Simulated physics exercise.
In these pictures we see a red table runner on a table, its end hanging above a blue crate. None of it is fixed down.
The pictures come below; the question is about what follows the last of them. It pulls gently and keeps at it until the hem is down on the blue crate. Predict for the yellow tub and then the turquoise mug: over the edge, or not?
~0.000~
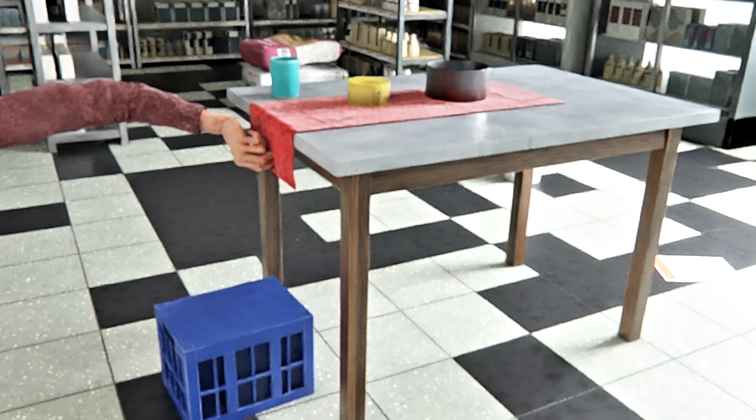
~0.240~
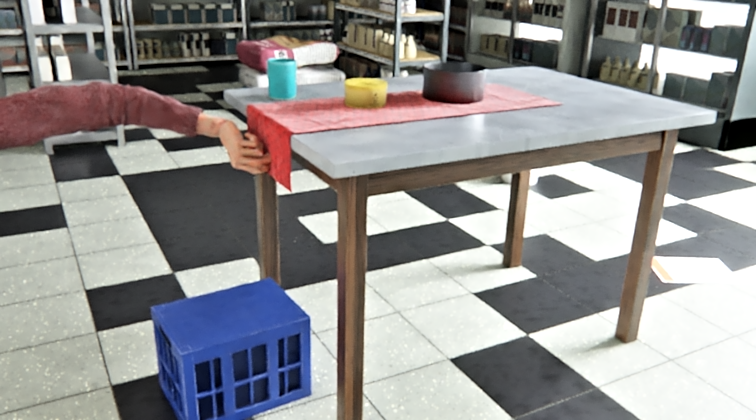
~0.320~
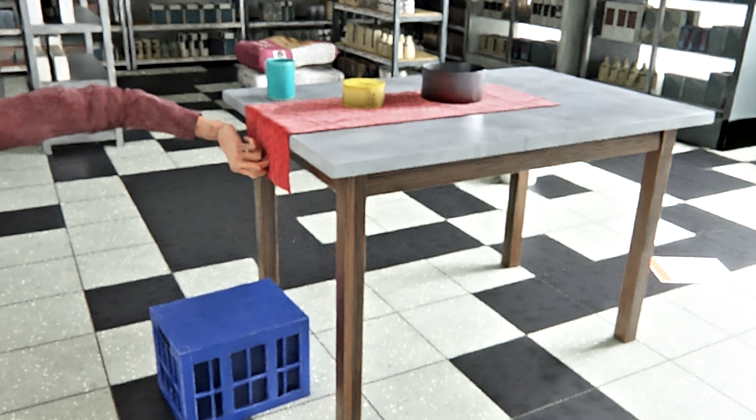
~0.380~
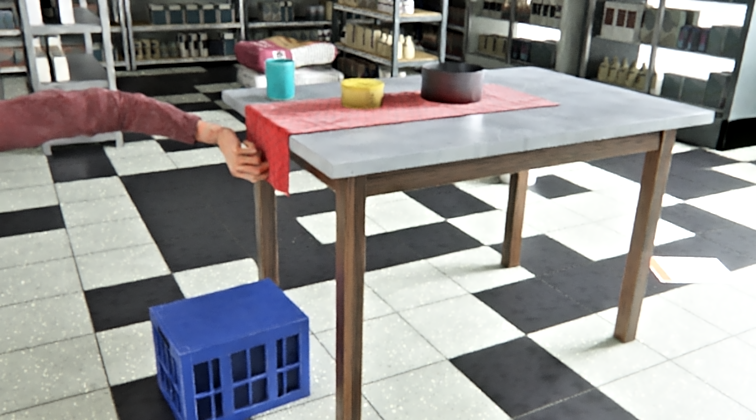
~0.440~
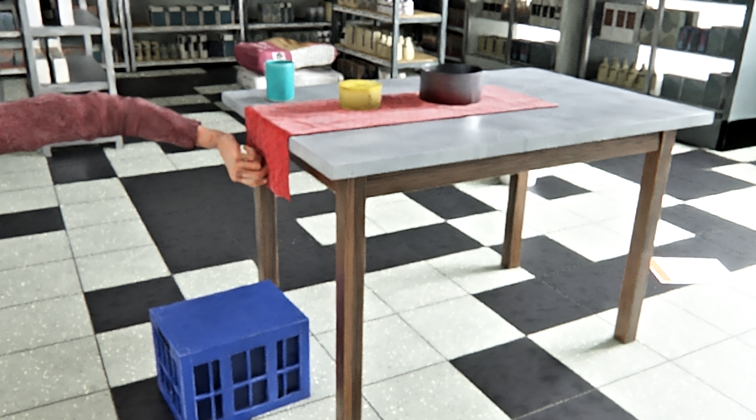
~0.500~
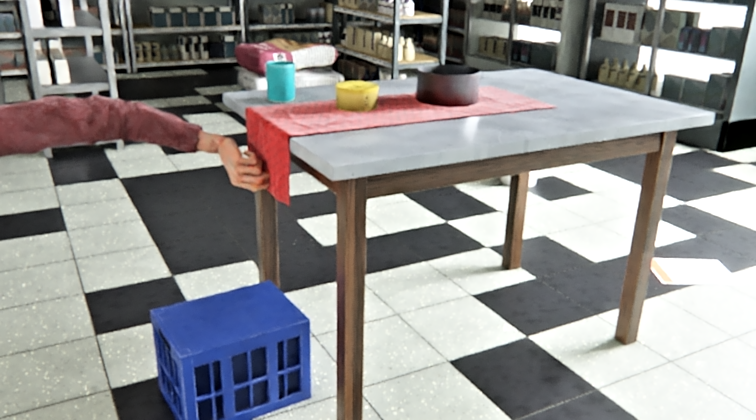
Prediction - yellow tub: Over; turquoise mug: Not over.
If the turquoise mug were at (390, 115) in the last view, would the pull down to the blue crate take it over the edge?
Outcome: On.
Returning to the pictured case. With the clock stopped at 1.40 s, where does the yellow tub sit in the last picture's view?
Close to (304, 101).
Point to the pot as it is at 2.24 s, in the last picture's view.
I'd put it close to (359, 93).
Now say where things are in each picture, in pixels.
In the first picture, table runner end (296, 190); yellow tub (369, 81); turquoise mug (285, 58); pot (458, 65); top of the crate (221, 326).
In the second picture, table runner end (292, 193), far hem (563, 104); turquoise mug (282, 60); turquoise mug stands beside the cloth.
In the third picture, table runner end (291, 194); yellow tub (364, 82).
In the fourth picture, table runner end (289, 197), far hem (560, 105); turquoise mug (280, 61).
In the fifth picture, table runner end (291, 201); yellow tub (360, 84).
In the sixth picture, table runner end (289, 207), far hem (557, 107); yellow tub (357, 85); turquoise mug (280, 63); top of the crate (218, 331).
After 1.40 s, hem going down; tub carried along near (304, 101); mug in place.
After 2.24 s, hem going down; tub over the edge; mug in place.
In the end, hem on the crate; tub down below near (224, 273); mug in place. The yellow tub falls off and the turquoise mug remains up there.
